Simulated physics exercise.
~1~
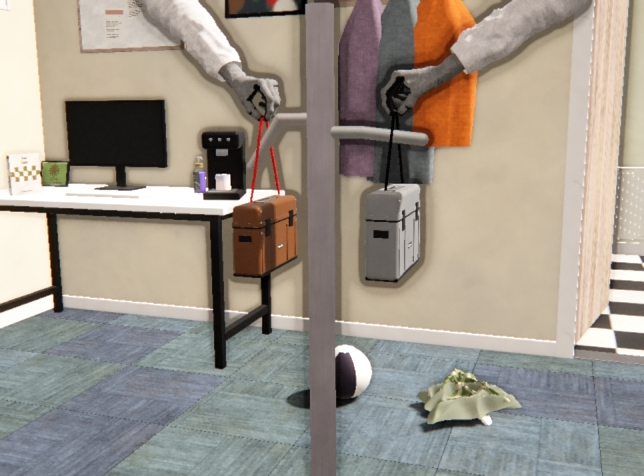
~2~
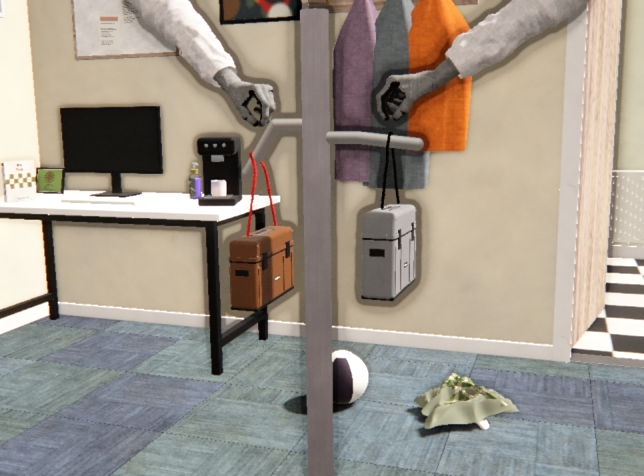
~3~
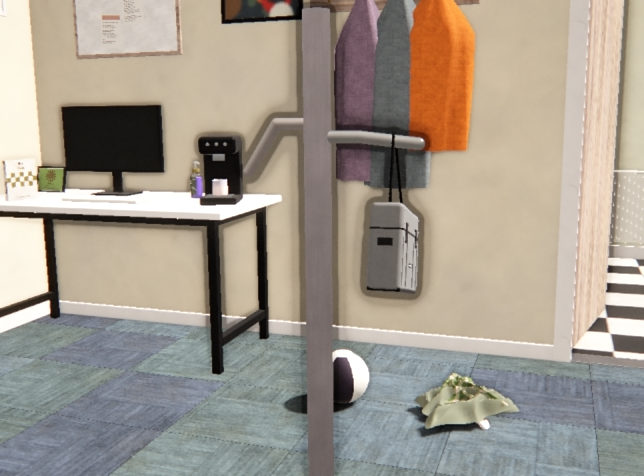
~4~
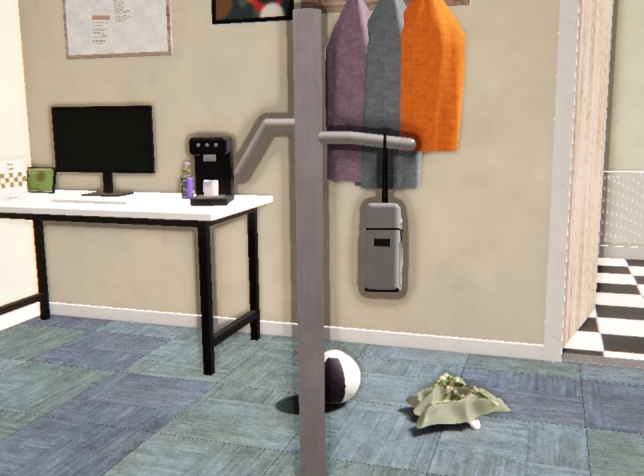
Two hands lowered a brown case and a grey case by their straps beside a post with two pegs, then let go. The brown case dropped out of sight, while the grey one stayed hanging from the right peg, turning a little.
